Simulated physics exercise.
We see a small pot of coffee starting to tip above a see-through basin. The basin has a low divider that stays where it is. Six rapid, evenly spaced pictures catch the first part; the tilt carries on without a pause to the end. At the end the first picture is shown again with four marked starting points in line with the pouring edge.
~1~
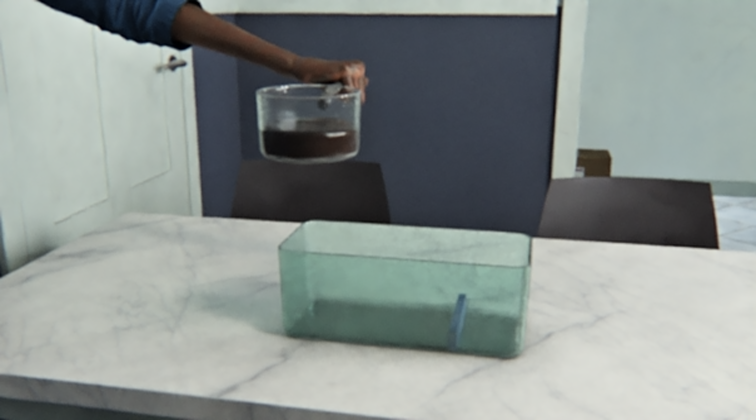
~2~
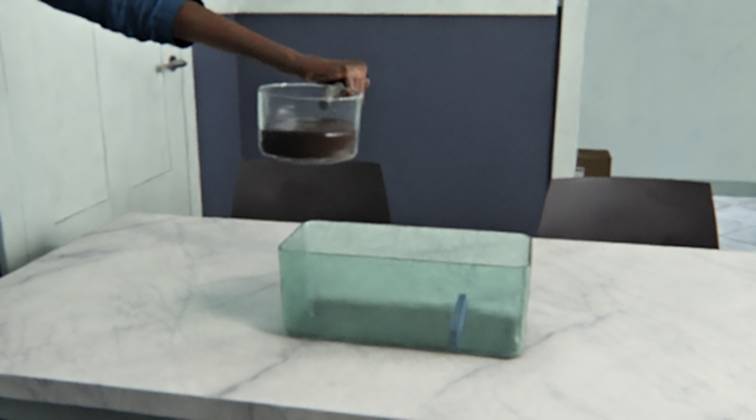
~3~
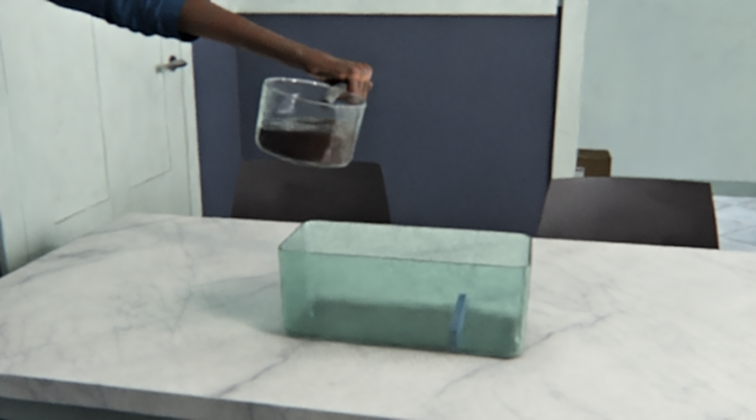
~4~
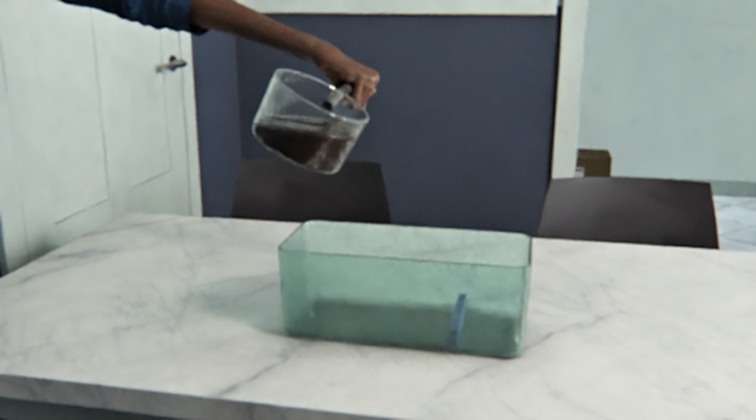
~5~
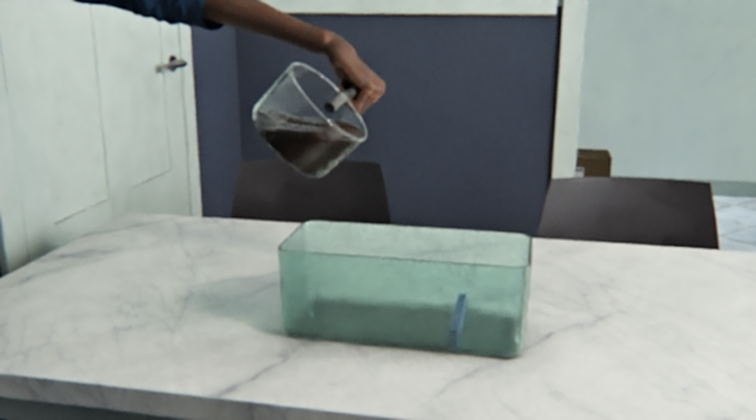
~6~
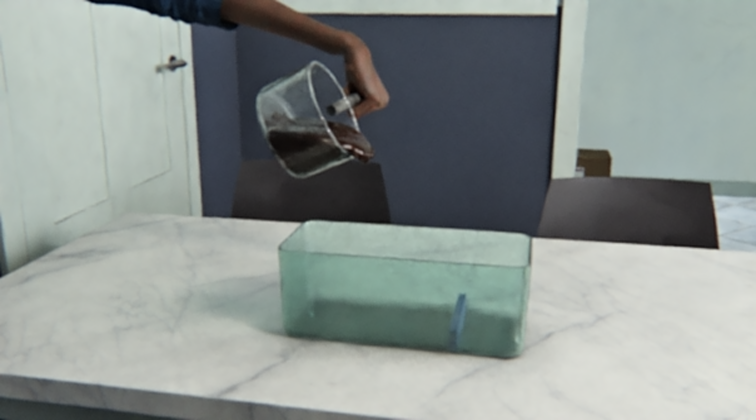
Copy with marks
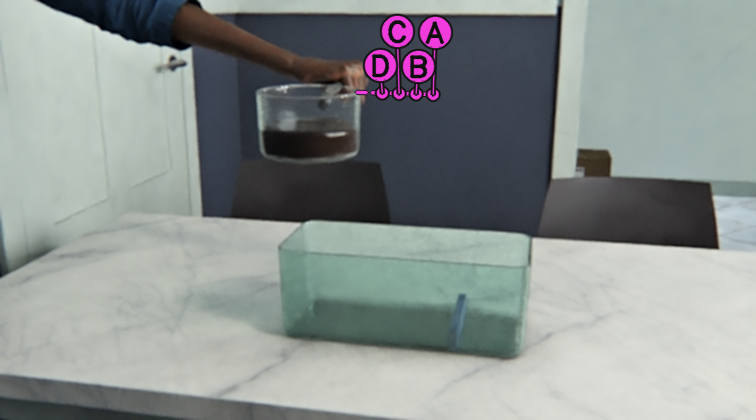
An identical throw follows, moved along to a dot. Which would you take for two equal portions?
The best spot is A.
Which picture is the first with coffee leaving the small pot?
Picture 6.
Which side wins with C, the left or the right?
The left side.
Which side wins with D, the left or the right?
The left one.
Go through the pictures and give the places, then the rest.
In the first picture, upright, lip at (357, 92); basin from (284, 333) to (524, 355); top of the wall at (458, 311); nothing has left yet.
In the second picture, tipped about 3°, lip at (359, 95); nothing has left yet.
In the third picture, tipped about 13°, lip at (363, 104); nothing has left yet.
In the fourth picture, tipped about 28°, lip at (366, 119); nothing has left yet.
In the fifth picture, tipped about 46°, lip at (364, 137); nothing has left yet.
In the sixth picture, tipped about 65°, lip at (357, 154); coffee is over the lip, down to (363, 160).
On the marked copy, A at (433, 94); B at (416, 94); C at (399, 93); D at (382, 93).
With A, about 43 % ends left of the wall and 56 % right of it.
With B, about 74 % ends left of the wall and 22 % right of it; 3 % is lost outside.
With C, about 84 % ends left of the wall and 11 % right of it; 4 % is lost outside.
With D, about 80 % ends left of the wall and 17 % right of it.
